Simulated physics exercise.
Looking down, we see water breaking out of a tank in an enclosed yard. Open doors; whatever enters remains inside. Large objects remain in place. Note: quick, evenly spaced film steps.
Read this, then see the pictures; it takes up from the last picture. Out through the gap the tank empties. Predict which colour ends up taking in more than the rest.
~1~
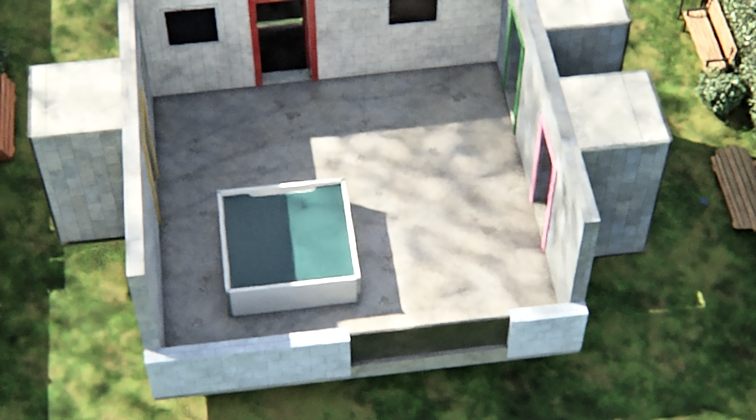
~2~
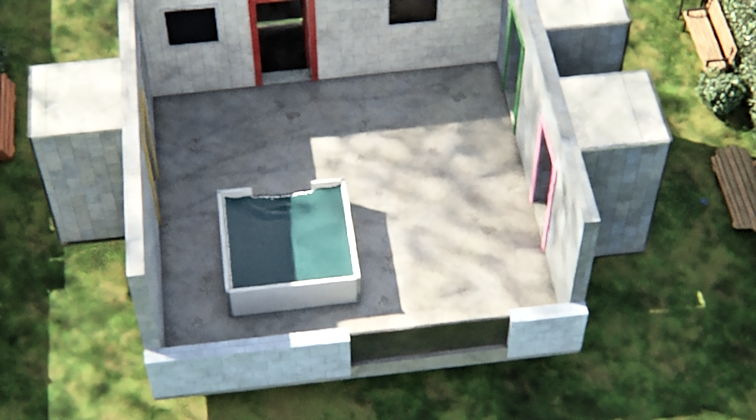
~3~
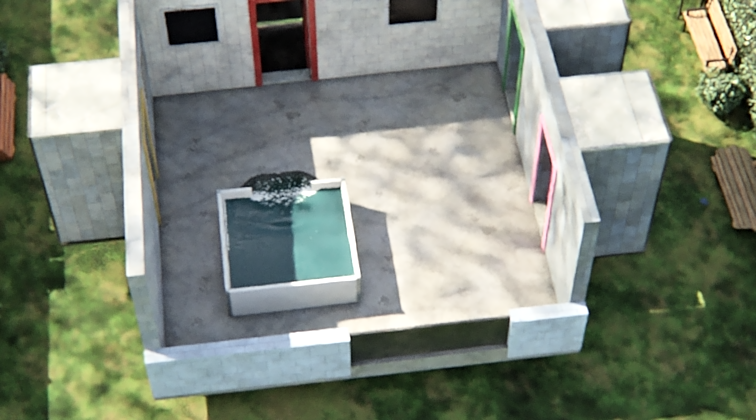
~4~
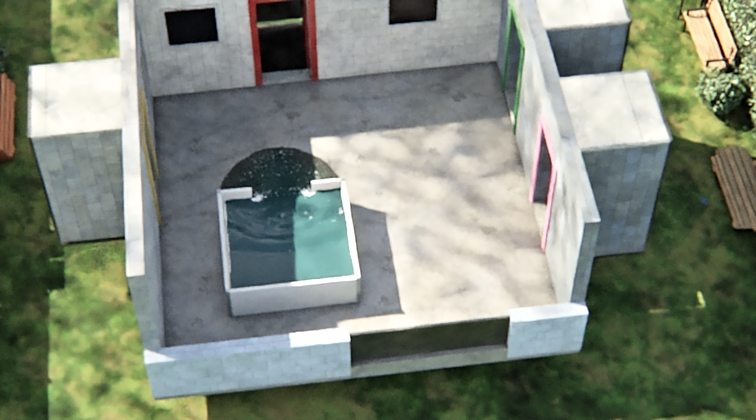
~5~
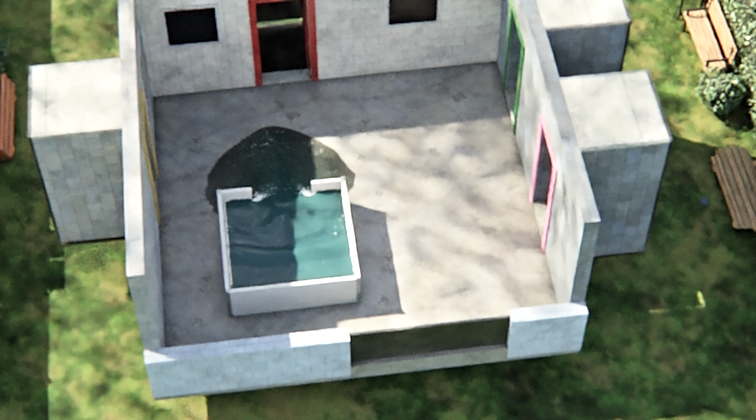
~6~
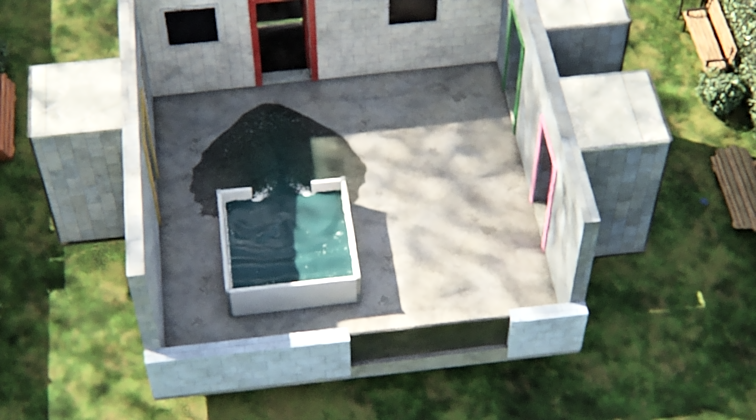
Red takes in the most.
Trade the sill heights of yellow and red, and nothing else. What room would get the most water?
I'd point to the red-painted one.
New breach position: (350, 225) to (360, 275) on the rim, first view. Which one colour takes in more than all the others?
I'd point to the one in pink.
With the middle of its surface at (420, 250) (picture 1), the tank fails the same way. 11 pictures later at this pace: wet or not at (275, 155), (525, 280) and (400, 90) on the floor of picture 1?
Log, spots in order: Taken by the flood / unwetted / taken by the flood.
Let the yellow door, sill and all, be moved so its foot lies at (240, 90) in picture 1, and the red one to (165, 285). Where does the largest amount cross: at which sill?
The yellow one.
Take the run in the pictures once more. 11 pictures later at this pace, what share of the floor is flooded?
It works out to about 35 in a hundred.
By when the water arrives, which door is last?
The one in pink.
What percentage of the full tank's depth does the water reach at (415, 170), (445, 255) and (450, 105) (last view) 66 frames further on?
Going in order, that's 6, 4 and 10 %.
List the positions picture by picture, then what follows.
The first frame shows still water in the water tank at (287, 236).
In the second frame, the front is at a hidden place, out from the gap on the water tank's far side.
In the third frame, the front is at (250, 185), out from the gap on the water tank's far side.
In the fourth frame, the front is at (260, 154), out from the gap on the water tank's far side.
In the fifth frame, the front is at (271, 130), out from the gap on the water tank's far side.
In the sixth frame, water pours out on the water tank's far side and has run to (266, 107).
A moment on, water covers 25 % of the floor; pink door not reached, yellow door not reached, green door not reached, red door some in.
Next, water covers 35 % of the floor; pink door not reached, yellow door wet at the sill, nothing in, green door not reached, red door a lot in.
Then, water covers 40 % of the floor; pink door not reached, yellow door wet at the sill, nothing in, green door wet at the sill, nothing in, red door a lot in.
Later, water covers 65 % of the floor; pink door wet at the sill, nothing in, yellow door wet at the sill, nothing in, green door wet at the sill, nothing in, red door a lot in.
In the end, water covers 95 % of the floor; pink door wet at the sill, nothing in, yellow door wet at the sill, nothing in, green door wet at the sill, nothing in, red door a lot in; the red door has let in the most.
